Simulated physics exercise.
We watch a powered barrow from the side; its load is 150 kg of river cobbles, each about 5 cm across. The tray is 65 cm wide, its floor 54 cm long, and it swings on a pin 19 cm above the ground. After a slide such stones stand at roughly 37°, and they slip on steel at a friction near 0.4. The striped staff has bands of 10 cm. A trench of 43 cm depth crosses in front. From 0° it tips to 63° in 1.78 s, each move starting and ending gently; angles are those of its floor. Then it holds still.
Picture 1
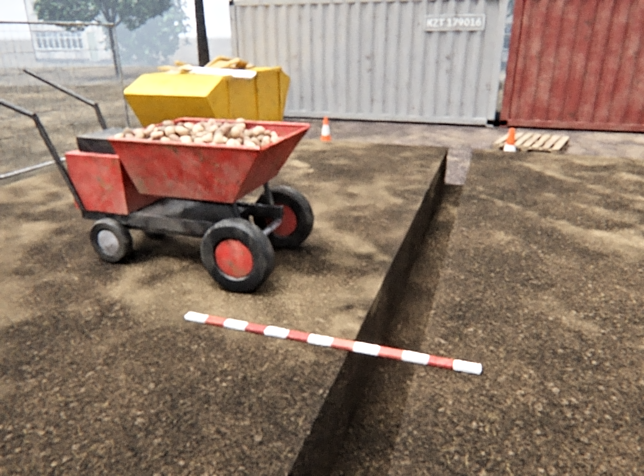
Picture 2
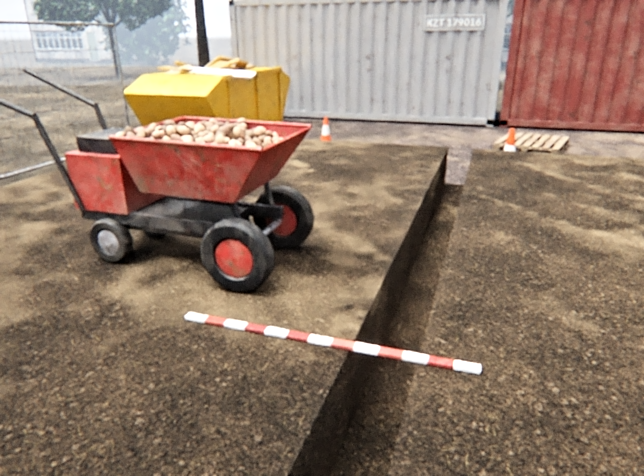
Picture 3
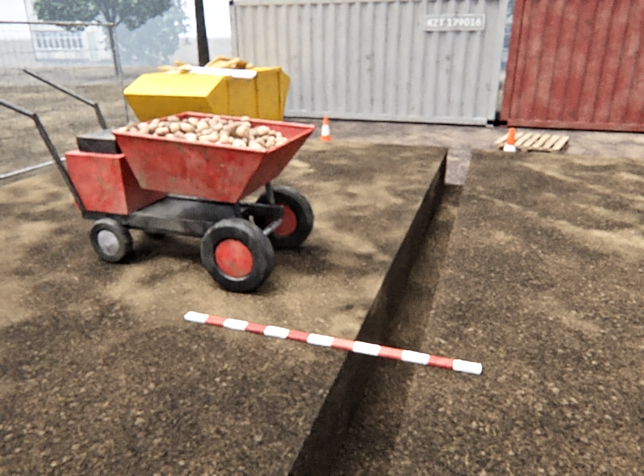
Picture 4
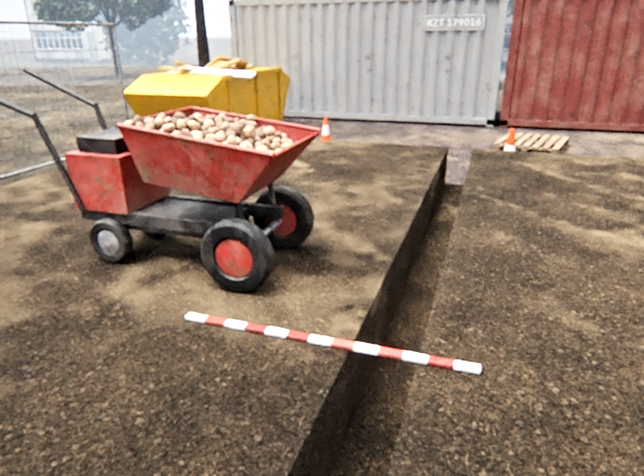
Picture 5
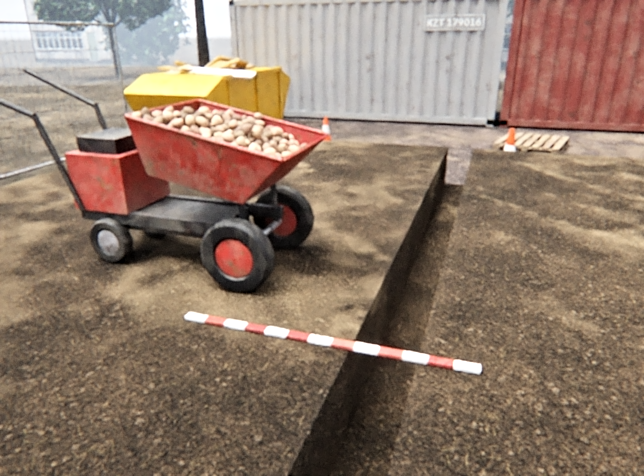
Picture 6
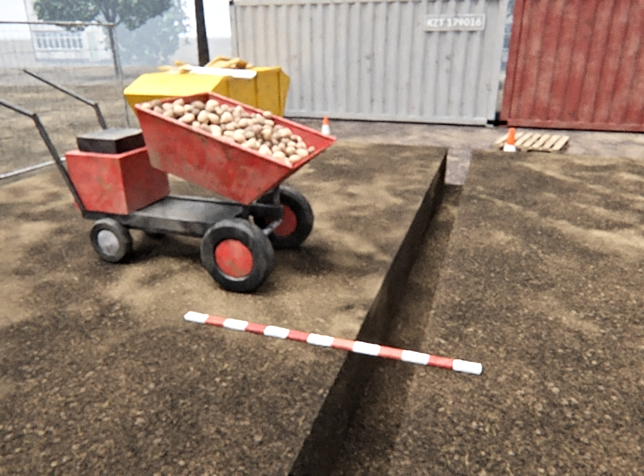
A red barrow's tray of rounded stones gradually tilts toward the right beside a trench.
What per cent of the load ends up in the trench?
Roughly 75 per cent ends in the trench.
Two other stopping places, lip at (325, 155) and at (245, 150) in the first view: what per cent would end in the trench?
First some 35, then 60 per cent.
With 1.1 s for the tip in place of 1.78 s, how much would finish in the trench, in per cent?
It would be near 70 per cent.
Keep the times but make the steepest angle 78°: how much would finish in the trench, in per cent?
In that case some 95 per cent.
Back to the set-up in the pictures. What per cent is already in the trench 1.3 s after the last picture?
About 30 per cent by then.
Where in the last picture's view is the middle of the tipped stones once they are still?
Around (404, 342).
Then, 0.7 s after the last picture the floor is at 53°, 99 % in the tray, 1 % short of the trench; the foremost stones are at (367, 231).
Then, 1.3 s after the last picture the floor is at 63°, 64 % in the tray, 4 % short of the trench, 32 % in the trench; the foremost stones are at (438, 318).
Then, 1.6 s after the last picture the floor is at 63°, 44 % in the tray, 4 % short of the trench, 51 % in the trench, 1 % past the trench; the foremost stones are at (469, 320).
Then, 3.6 s after the last picture the floor is at 63°, 20 % in the tray, 4 % short of the trench, 75 % in the trench, 1 % past the trench; the foremost stones are at (493, 309).
